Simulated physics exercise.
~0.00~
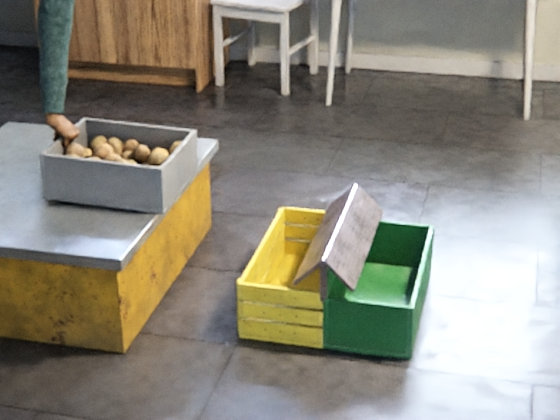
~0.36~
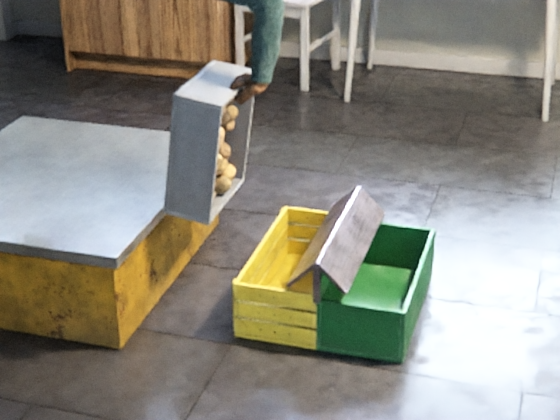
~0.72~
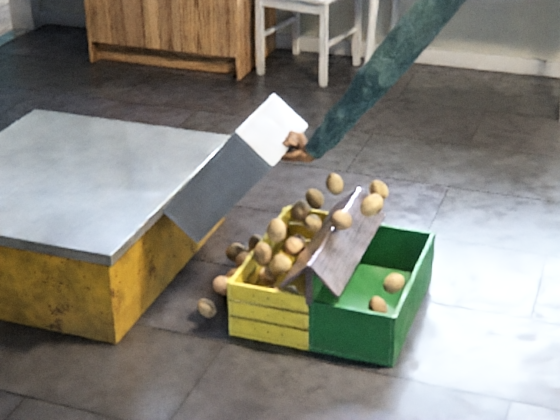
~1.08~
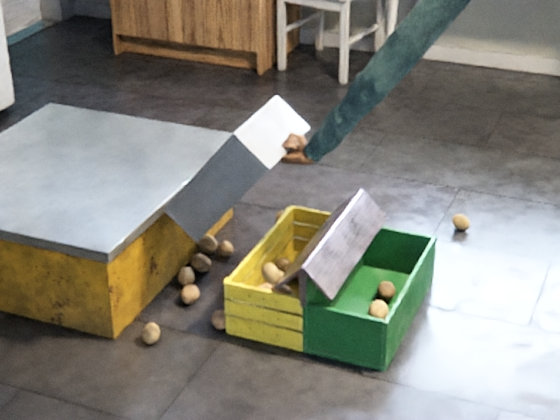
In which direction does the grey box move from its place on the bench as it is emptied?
The grey box moves to the right, towards the yellow trough.
